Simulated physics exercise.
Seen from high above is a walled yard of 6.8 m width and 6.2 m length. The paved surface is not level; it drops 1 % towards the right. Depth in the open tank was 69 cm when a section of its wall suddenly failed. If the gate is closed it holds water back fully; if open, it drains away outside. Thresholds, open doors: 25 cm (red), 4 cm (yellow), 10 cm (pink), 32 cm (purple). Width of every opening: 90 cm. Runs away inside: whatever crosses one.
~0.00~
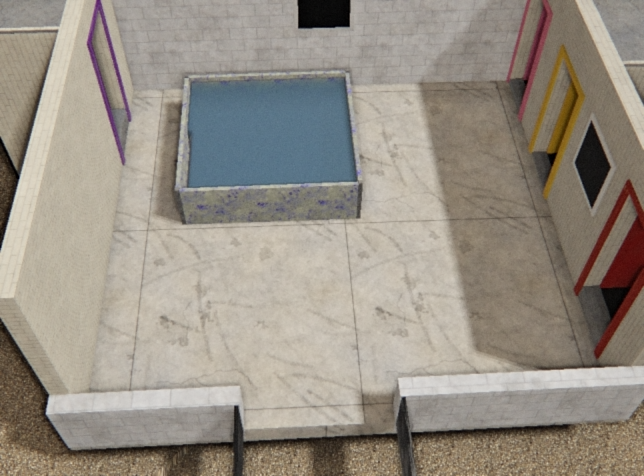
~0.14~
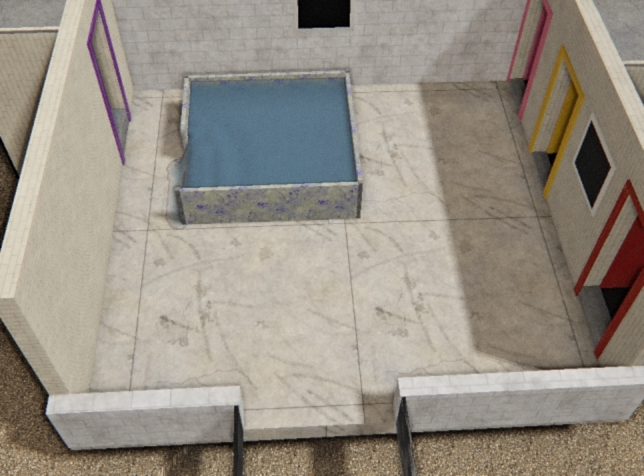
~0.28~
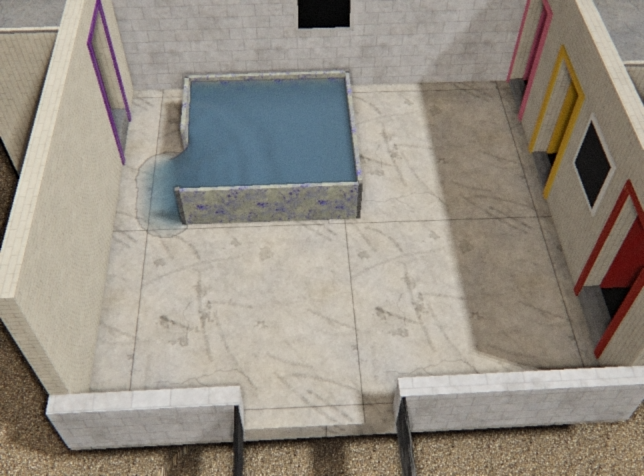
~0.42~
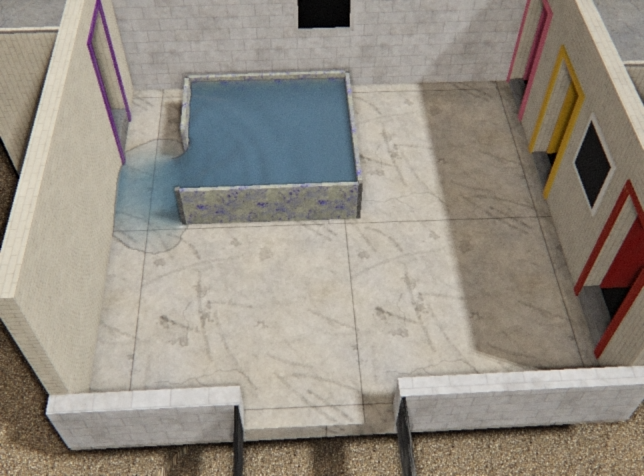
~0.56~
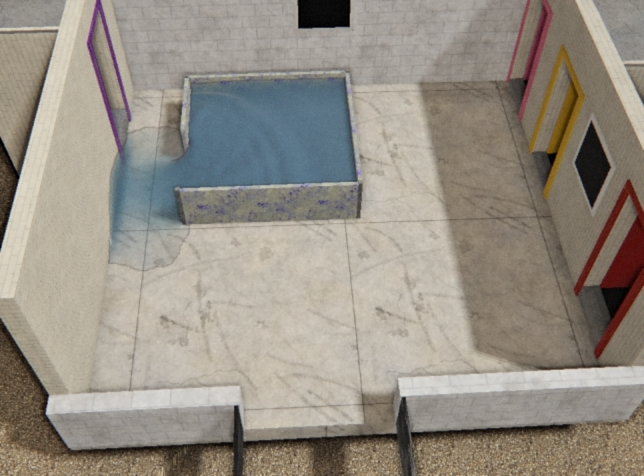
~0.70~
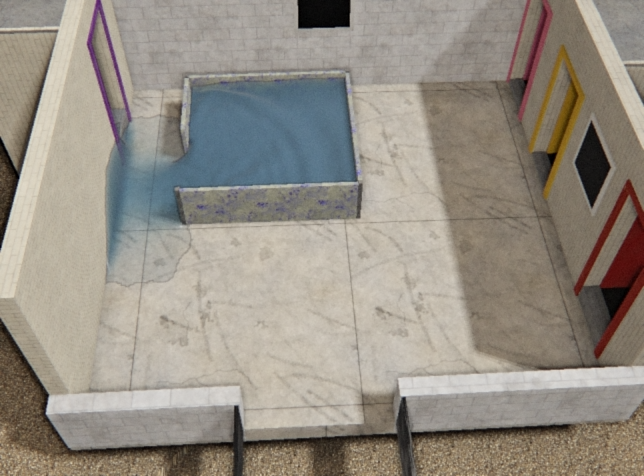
Water pours through a gap in the tank's left side and spreads across the pale floor.
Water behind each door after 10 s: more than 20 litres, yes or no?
Red door: No; yellow door: Yes; pink door: Yes; purple door: No.
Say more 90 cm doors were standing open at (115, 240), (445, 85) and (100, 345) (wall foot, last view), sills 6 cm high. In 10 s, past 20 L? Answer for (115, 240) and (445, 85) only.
Door 1: Limit broken; door 2: Limit not reached.
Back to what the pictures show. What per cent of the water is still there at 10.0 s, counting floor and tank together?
About 86 per cent.
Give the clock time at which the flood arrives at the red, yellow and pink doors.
Red 4.5 s, yellow 4.5 s, pink 3.8 s.
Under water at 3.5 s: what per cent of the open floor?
About 45 per cent.
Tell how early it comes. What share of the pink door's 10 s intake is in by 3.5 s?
About 0%.
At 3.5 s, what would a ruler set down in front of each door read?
Door by door, in cm: Red reads 0, yellow reads 0, pink reads 0, purple reads 17.
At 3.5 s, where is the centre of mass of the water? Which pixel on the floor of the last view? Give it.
Its balance point sits around (237, 191).
After 1.4 s water covers 15 % of the floor and is deepest (55 cm) near (130, 202); red door not reached, yellow door not reached, pink door not reached, purple door 20 cm at the sill, 1 L in.
After 2.2 s water covers 30 % of the floor and is deepest (50 cm) near (130, 202); red door not reached, yellow door not reached, pink door not reached, purple door 22 cm at the sill, 1 L in.
After 3.5 s water covers 45 % of the floor and is deepest (36 cm) near (133, 101); red door not reached, yellow door not reached, pink door not reached, purple door 17 cm at the sill, 1 L in.
After 6.0 s water covers 85 % of the floor and is deepest (24 cm) near (132, 108); red door 15 cm at the sill, 0 L in, yellow door 7 cm at the sill, 2 L in, pink door 19 cm at the sill, 98 L in, purple door 16 cm at the sill, 1 L in.
After 10.0 s water covers 95 % of the floor and is deepest (14 cm) near (130, 202); red door 13 cm at the sill, 0 L in, yellow door 12 cm at the sill, 89 L in, pink door 14 cm at the sill, 170 L in, purple door 10 cm at the sill, 1 L in.
